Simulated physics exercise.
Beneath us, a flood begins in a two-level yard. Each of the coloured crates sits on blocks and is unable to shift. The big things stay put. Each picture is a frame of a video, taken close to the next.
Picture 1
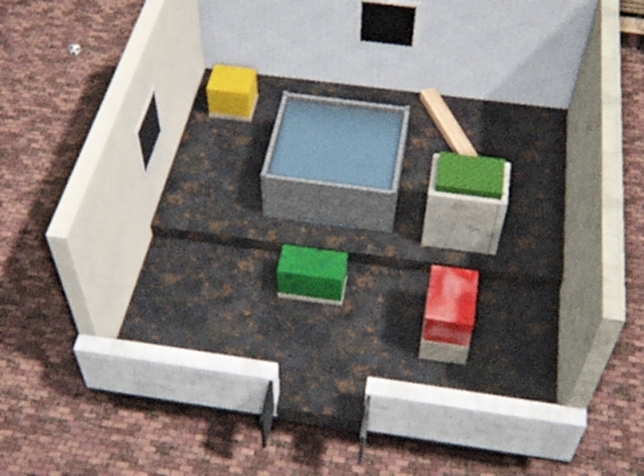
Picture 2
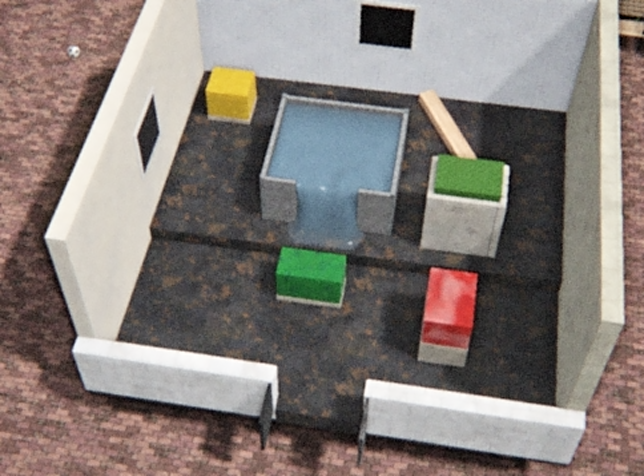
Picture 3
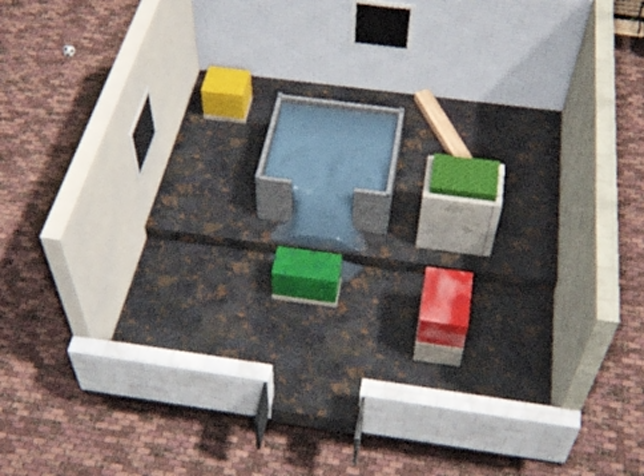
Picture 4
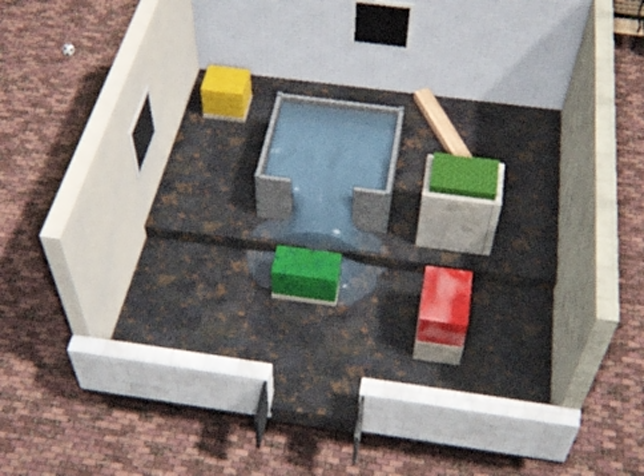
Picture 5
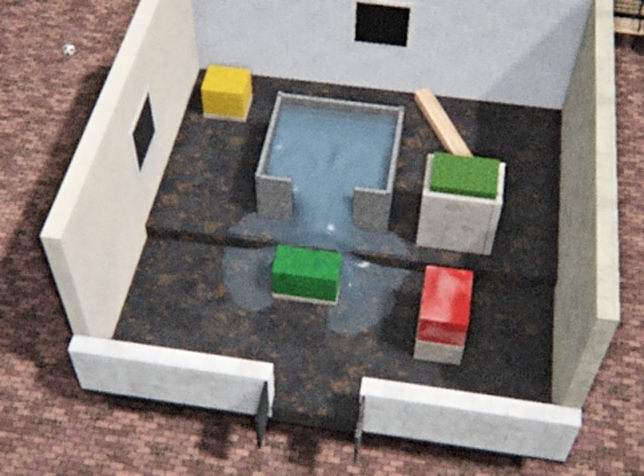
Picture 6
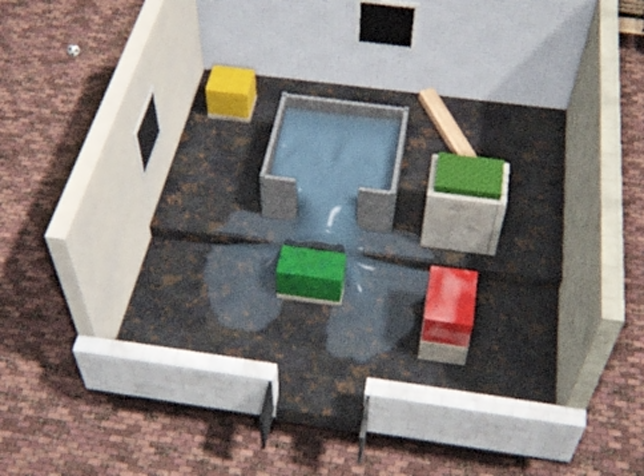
The footage shows a walled two-level yard where water pours from a gap in the front of a raised tank, drops over the step, and spreads around both sides of the green crate while the coloured crates stay still.
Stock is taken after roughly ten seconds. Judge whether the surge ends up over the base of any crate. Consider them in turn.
The red crate is out of reach; the yellow crate is out of reach; the green crate is within reach.
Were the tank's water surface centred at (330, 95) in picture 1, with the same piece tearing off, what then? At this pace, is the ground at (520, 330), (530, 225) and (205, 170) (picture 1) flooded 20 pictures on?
In turn: Flooded, dry, not flooded.
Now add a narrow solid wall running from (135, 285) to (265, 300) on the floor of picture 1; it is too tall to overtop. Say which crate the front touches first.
First to be reached: The green crate.
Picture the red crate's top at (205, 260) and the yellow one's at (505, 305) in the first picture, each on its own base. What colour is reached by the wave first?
Green crate.
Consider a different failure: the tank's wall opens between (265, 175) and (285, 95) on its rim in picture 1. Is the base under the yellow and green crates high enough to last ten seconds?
In short: The yellow one is topped, the green one is wetted.
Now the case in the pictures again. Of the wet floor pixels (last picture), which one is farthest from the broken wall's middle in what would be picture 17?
My guess would be about (551, 432).
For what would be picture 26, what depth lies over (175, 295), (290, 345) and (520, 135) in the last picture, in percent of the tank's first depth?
In order: 12, 16, 0 %.
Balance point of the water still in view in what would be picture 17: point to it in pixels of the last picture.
At about (320, 237).
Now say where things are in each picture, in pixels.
In the first frame, still water in the tank at (337, 145).
In the second frame, water pours out at (327, 210) and has run to (356, 242).
In the third frame, the front is at a hidden place, out from the gap at (323, 211).
In the fourth frame, water pours out at (322, 211) and has run to (350, 300).
In the fifth frame, the front is at (354, 328), out from the gap at (323, 211).
In the sixth frame, the front is at (362, 354), out from the gap at (327, 211).
A moment on, water covers 30 % of the floor; the red crate water round its plinth, the yellow crate not reached, the green crate water round its plinth.
Next, water covers 40 % of the floor; the red crate water round its plinth, the yellow crate not reached, the green crate water round its plinth.
Then, water covers 50 % of the floor; the red crate water round its plinth, the yellow crate not reached, the green crate water round its plinth.
Later, water covers 50 % of the floor; the red crate water round its plinth, the yellow crate not reached, the green crate water round its plinth.
In the end, water covers 50 % of the floor; the red crate stayed above the water, the yellow crate stayed above the water, the green crate was topped.
